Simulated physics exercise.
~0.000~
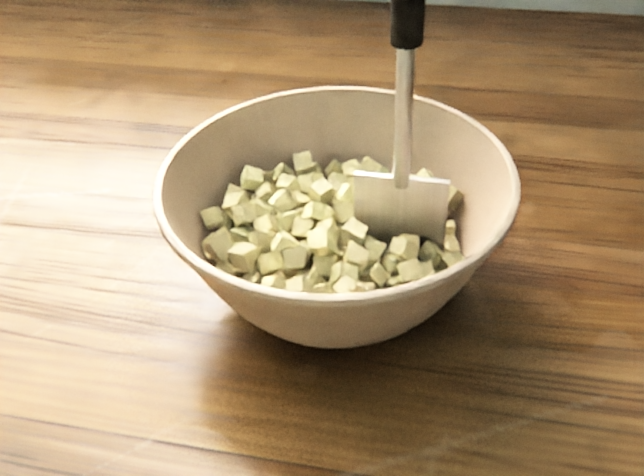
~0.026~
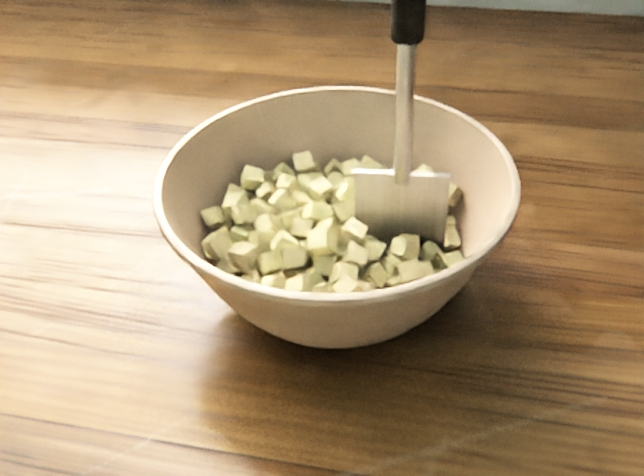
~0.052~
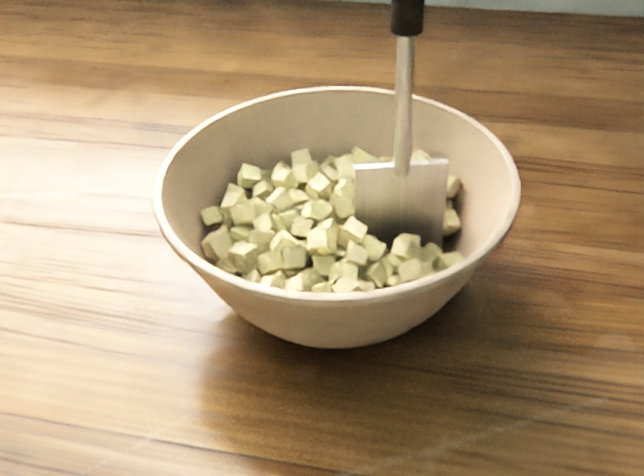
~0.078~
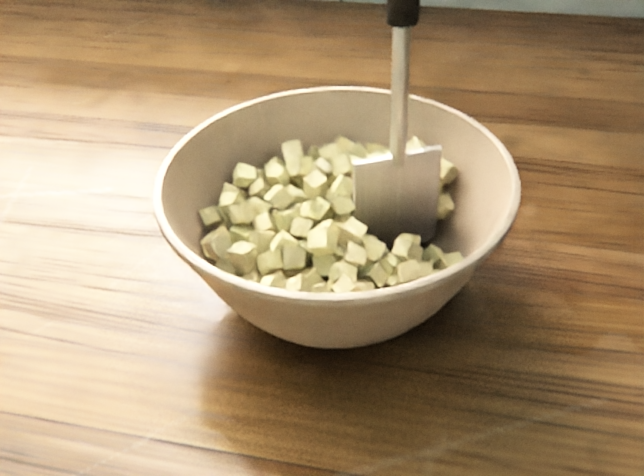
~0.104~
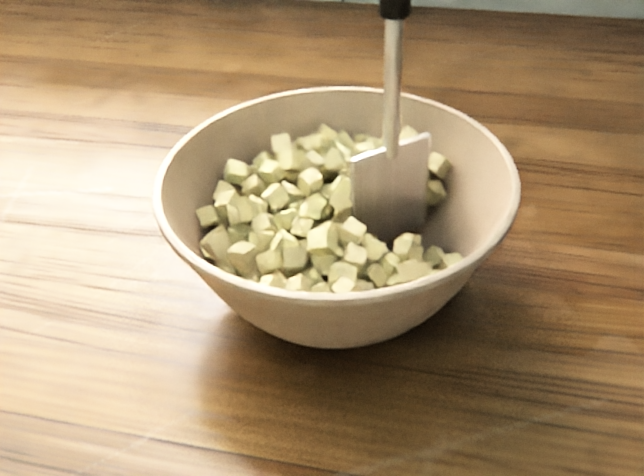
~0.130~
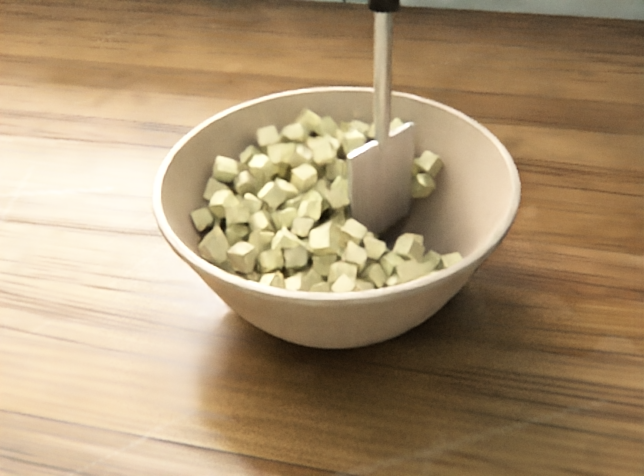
The footage shows a pale bowl of light green vegetable cubes on a wooden surface as an upright, dark-handled spatula sweeps toward the back and slightly left, turning as it pushes cubes against the far side.
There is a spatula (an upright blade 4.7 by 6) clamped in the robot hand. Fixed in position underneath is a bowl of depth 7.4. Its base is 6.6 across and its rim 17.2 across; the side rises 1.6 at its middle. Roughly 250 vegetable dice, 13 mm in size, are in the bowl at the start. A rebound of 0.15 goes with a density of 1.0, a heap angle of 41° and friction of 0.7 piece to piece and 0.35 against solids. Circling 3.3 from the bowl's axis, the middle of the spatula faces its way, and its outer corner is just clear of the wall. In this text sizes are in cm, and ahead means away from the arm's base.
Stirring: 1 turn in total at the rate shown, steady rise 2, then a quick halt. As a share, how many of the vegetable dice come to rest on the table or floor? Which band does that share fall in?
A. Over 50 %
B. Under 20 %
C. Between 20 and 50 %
The answer is B.
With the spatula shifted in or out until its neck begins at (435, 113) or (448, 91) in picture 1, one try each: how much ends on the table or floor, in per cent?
Roughly 5 % and 0 %.
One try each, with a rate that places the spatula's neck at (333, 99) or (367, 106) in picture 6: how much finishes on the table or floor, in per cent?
Around 30 and 20 per cent respectively.
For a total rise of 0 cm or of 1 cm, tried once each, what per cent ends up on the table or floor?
About 10 and 15 per cent.
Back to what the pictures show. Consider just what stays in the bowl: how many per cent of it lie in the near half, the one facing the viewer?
I'd put it near 35 per cent.
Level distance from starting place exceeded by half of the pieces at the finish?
Reading: Around 8 cm.
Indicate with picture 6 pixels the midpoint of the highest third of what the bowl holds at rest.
Near (411, 183).
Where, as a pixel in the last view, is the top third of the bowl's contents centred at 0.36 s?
I'd put it at around (237, 217).
After 0.36 s, 173° round, highest piece 9 above the table; 251 in the bowl, 3 in flight or on the tool.
After 0.60 s, 291° round, highest piece 10 above the table; 238 in the bowl, 12 on the table or floor, 4 in flight or on the tool.
After 0.91 s, 0° round, highest piece 8 above the table; 231 in the bowl, 23 on the table or floor.
After 1.61 s, 0° round, highest piece 8 above the table; 231 in the bowl, 23 on the table or floor.
At rest, 231 in the bowl, 23 on the table or floor. That is 9 % on the table or floor.
